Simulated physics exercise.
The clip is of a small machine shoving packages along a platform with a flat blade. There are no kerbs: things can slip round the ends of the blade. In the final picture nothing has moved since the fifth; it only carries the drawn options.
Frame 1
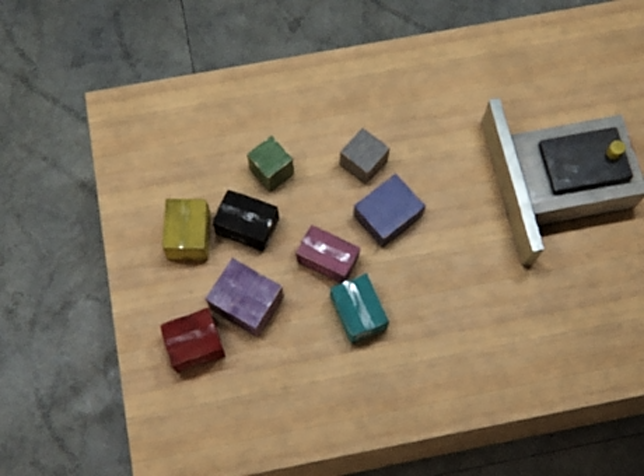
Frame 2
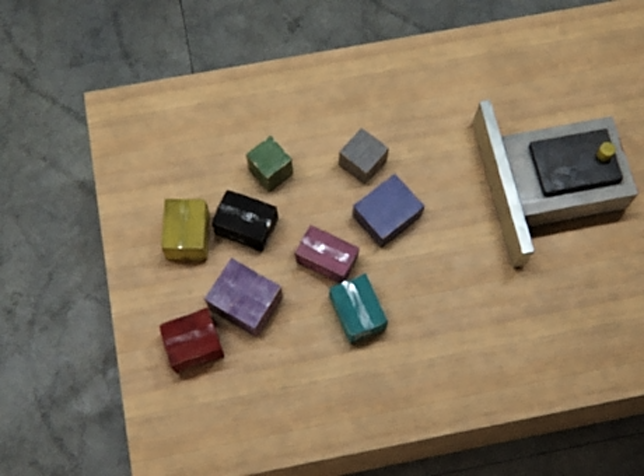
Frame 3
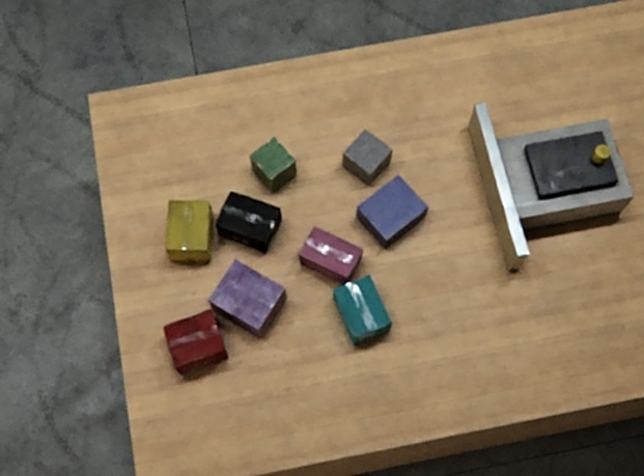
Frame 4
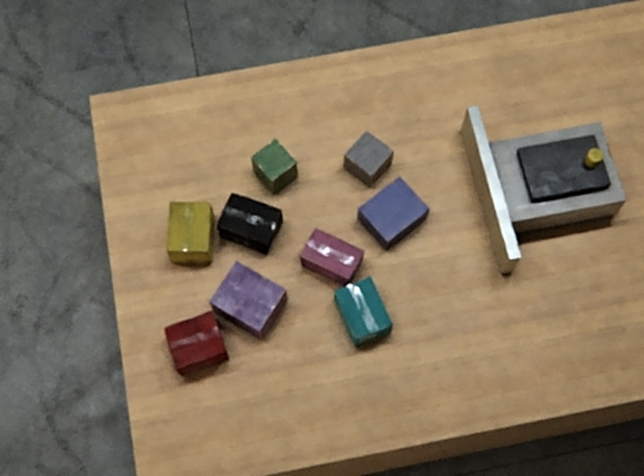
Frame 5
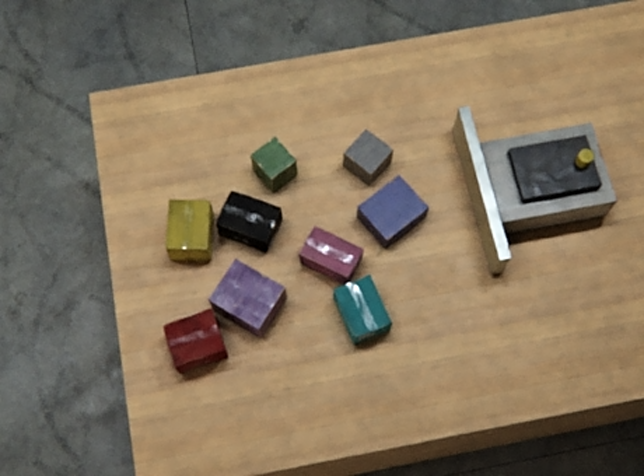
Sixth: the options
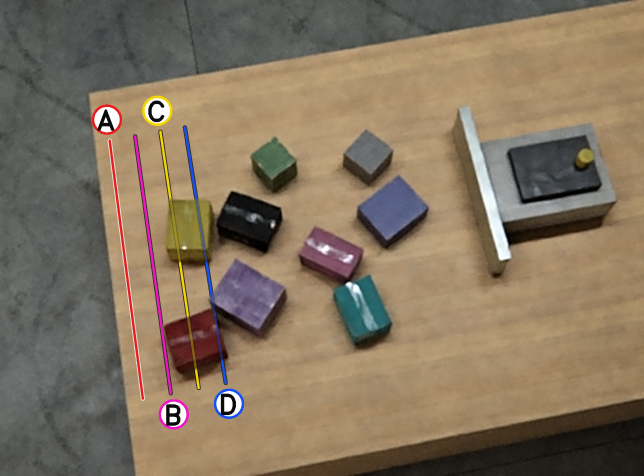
A small machine with a flat blade moves slowly left across a platform toward scattered, motionless packages.
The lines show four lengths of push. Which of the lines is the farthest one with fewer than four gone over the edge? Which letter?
At B, and not beyond.
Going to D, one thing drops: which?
The yellow box.
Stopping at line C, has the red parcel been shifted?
By then, yes.
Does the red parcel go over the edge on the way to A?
No.
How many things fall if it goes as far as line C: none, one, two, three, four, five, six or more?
Two.
On the marked copy, A at (125, 263); B at (152, 258); C at (179, 254); D at (204, 249).
Taking B. A third of the way, robot (431, 190); grey crate (323, 160); pink parcel (327, 260).
Two thirds of the way, robot (312, 212); yellow box (109, 248); black parcel (160, 251).
When it is over, robot (216, 229); yellow box over the edge; black parcel over the edge; three fallen.
As for the rest, A drops seven; C is within the limit but short; D is within the limit but short.
